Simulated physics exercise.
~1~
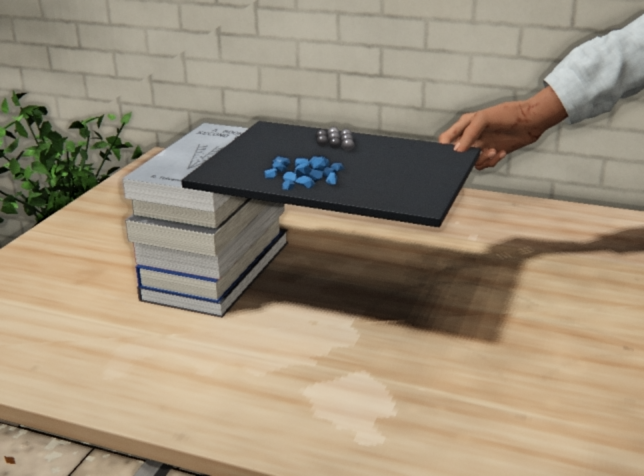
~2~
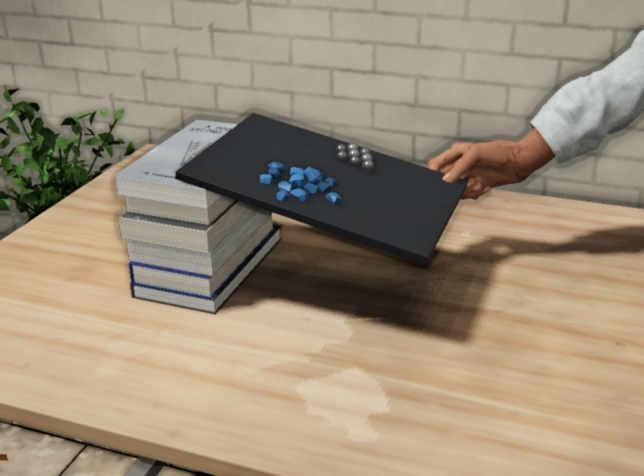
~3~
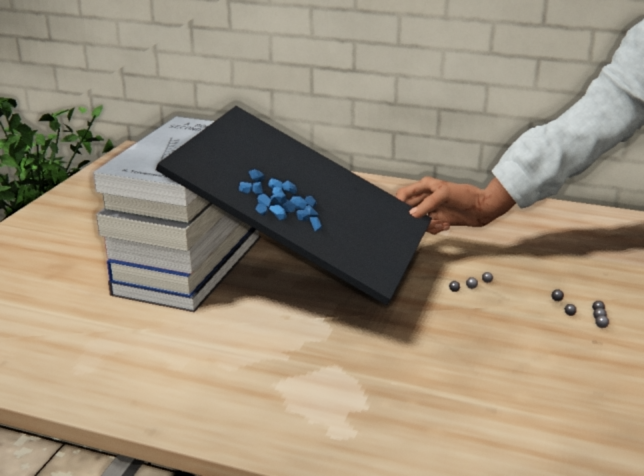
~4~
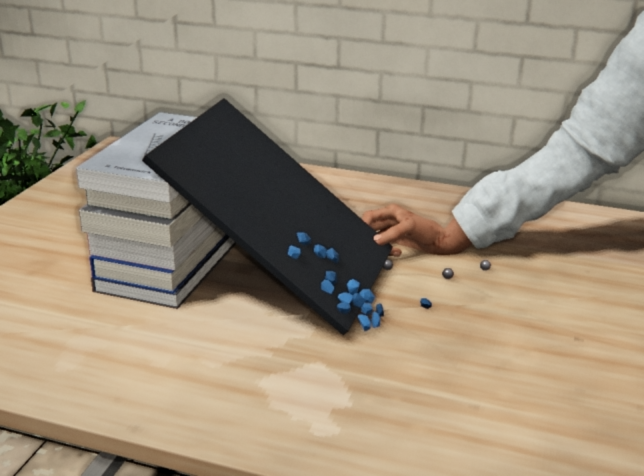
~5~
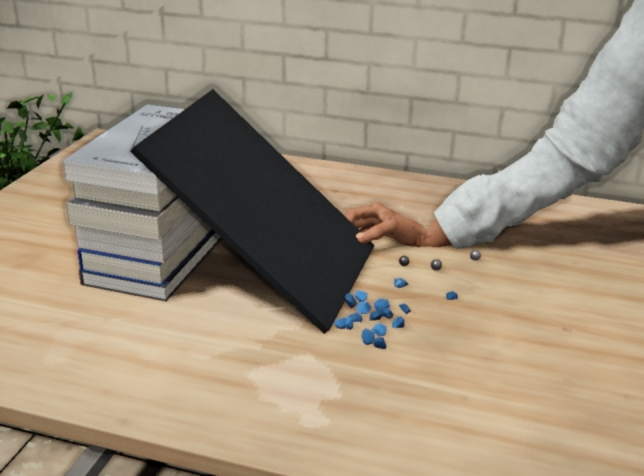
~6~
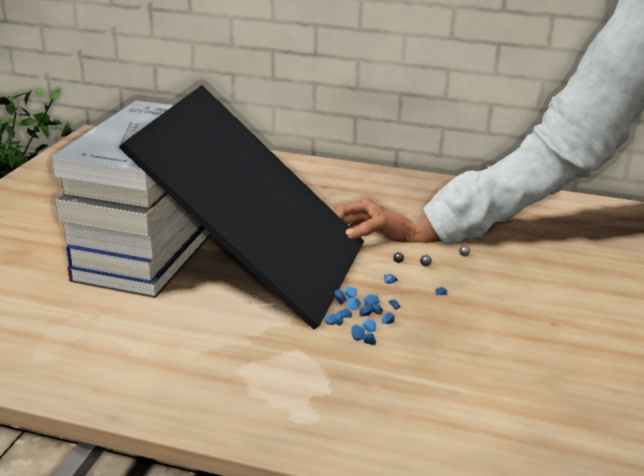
Black board tilting off stacked books as a hand lowers it, dark balls rolling away first, blue chunks sliding to its foot.
